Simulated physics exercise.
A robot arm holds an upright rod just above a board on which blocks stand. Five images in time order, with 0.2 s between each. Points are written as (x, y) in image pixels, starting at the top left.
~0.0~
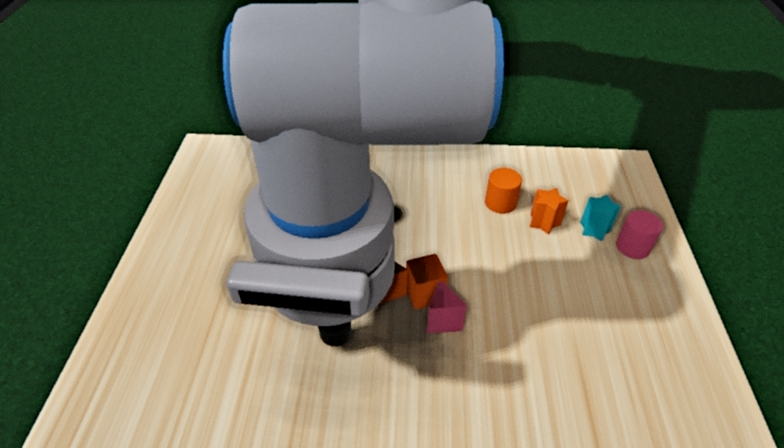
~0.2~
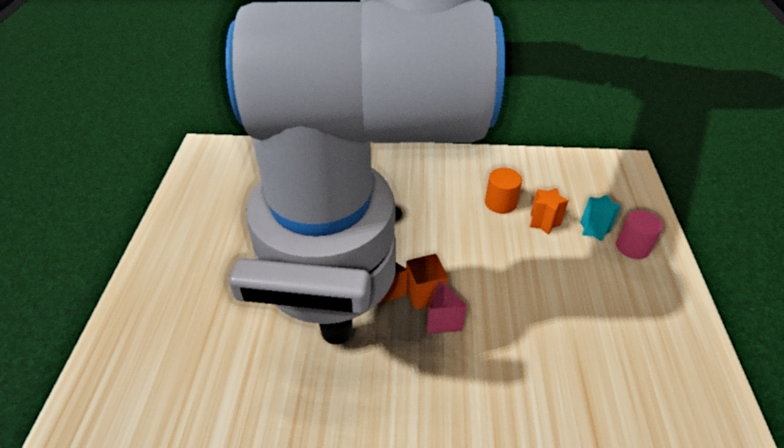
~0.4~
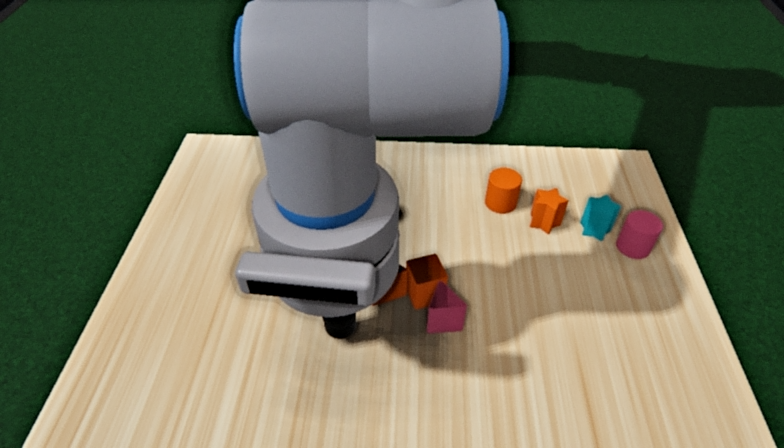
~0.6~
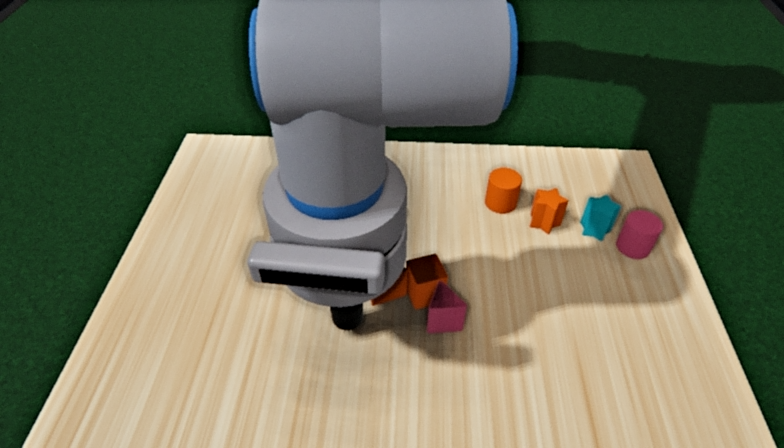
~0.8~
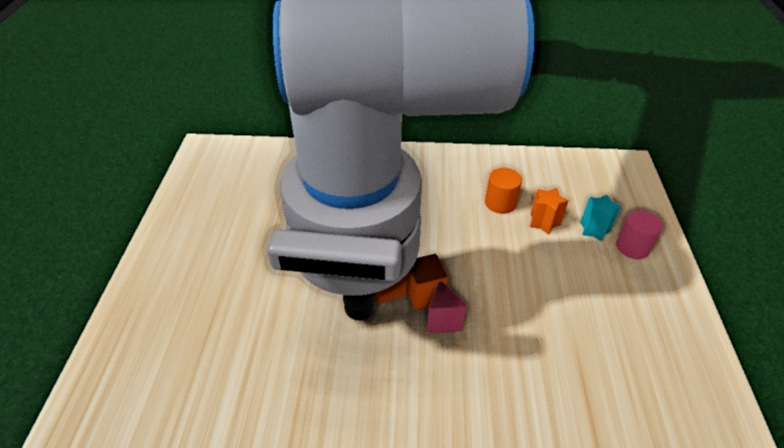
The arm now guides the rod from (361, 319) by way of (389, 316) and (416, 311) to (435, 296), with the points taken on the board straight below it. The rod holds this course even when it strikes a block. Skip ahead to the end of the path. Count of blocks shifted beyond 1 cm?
Answer: One block.
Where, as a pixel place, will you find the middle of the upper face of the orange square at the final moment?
For the centre of its top, I'd go with (444, 247).
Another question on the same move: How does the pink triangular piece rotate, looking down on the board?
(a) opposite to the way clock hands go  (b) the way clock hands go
Correct choice: B.
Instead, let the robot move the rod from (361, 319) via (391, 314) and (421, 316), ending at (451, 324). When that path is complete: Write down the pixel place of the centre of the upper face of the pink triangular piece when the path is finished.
Somewhere near (484, 307).
The first path, step by step. Halfway along, rod (404, 304); nothing pushed yet.
At the end, rod (436, 285); orange triangular piece unmoved; orange square (444, 247), turned 50° anticlockwise; pink triangular piece (450, 295), turned 20° clockwise.
